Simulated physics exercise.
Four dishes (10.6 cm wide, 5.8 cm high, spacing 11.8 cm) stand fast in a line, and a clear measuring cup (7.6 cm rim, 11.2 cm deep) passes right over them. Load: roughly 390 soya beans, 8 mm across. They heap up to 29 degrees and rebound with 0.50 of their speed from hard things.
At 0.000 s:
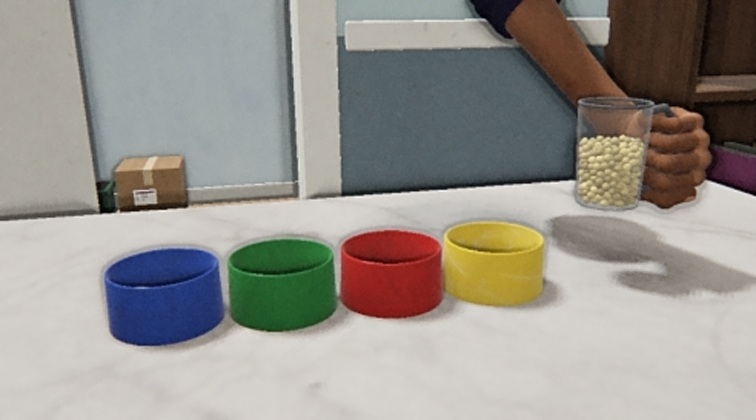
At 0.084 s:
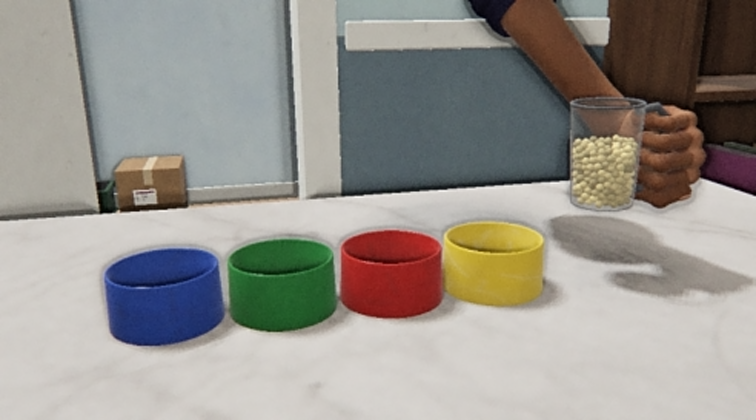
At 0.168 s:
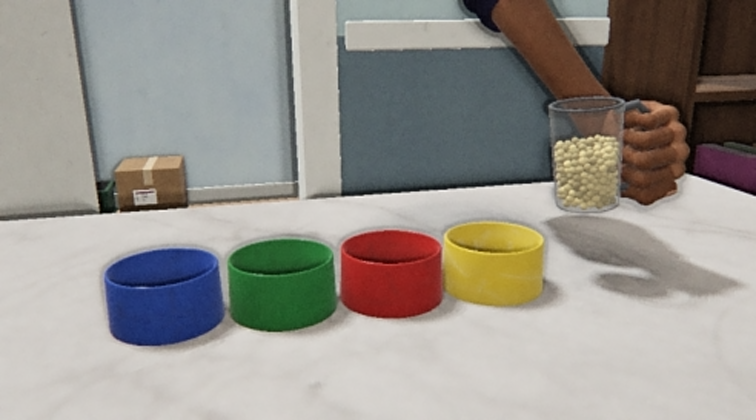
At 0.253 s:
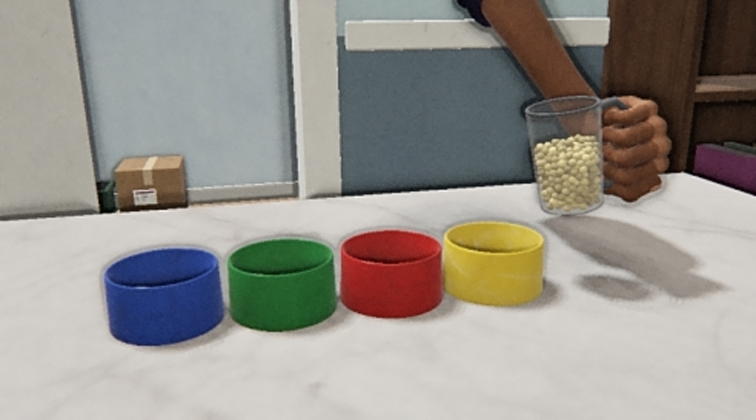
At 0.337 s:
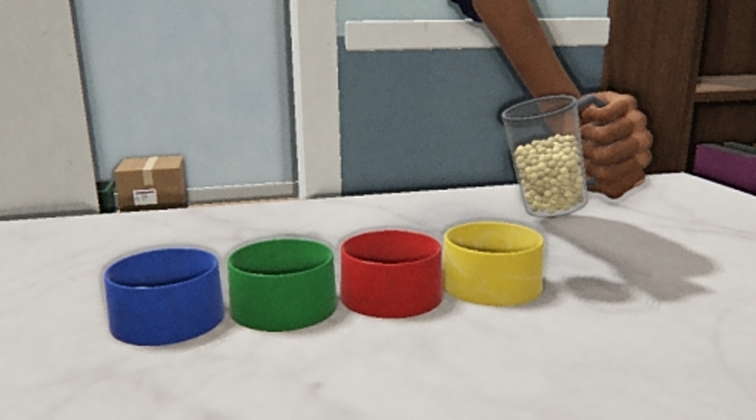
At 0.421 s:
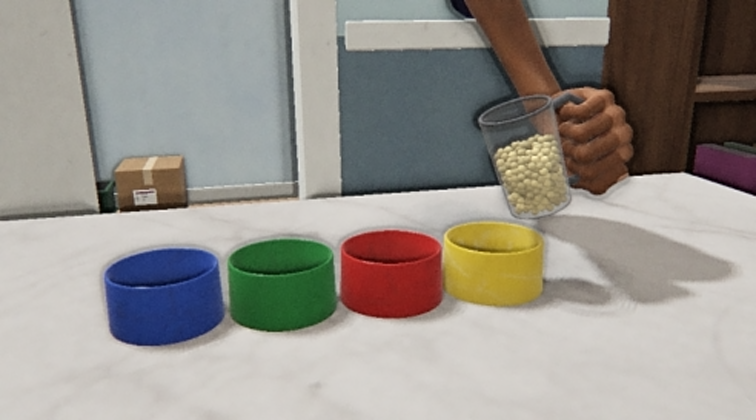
A hand at the right grips a clear measuring cup partly filled with pale round beans, above a white marbled table seen from a fixed, slightly raised view. Four open dishes, blue, green, red and yellow from left to right, stand in a row before a blue-grey wall, with a cardboard box behind. The hand carries the cup leftward toward the yellow dish, gradually tilting it left, while the dishes stay still.
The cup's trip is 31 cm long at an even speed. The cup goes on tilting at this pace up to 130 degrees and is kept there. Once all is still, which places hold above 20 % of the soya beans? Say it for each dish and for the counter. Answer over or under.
Red: Under, blue: Under, green: Over, yellow: Under, counter: Under.
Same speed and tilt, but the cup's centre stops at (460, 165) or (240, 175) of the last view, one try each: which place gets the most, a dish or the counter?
The winner: Red, then blue.
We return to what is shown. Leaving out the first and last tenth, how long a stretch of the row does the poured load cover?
Some 6 cm.
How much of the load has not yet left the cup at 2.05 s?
About 95 per cent.
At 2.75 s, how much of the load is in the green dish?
Near 100 per cent so far.
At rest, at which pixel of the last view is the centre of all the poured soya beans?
Near (279, 287).
Then, at 1.40 s, tilt 70 degrees; cup holds 100 %.
After 2.05 s, tilt 104 degrees; cup holds 95 %, green 5 %.
After 2.75 s, tilt 130 degrees; cup holds 0 %, green 100 %.
In the end, at 3.2 s, red 0 %, blue 0 %, green 100 %, yellow 0 %, counter 0 %.
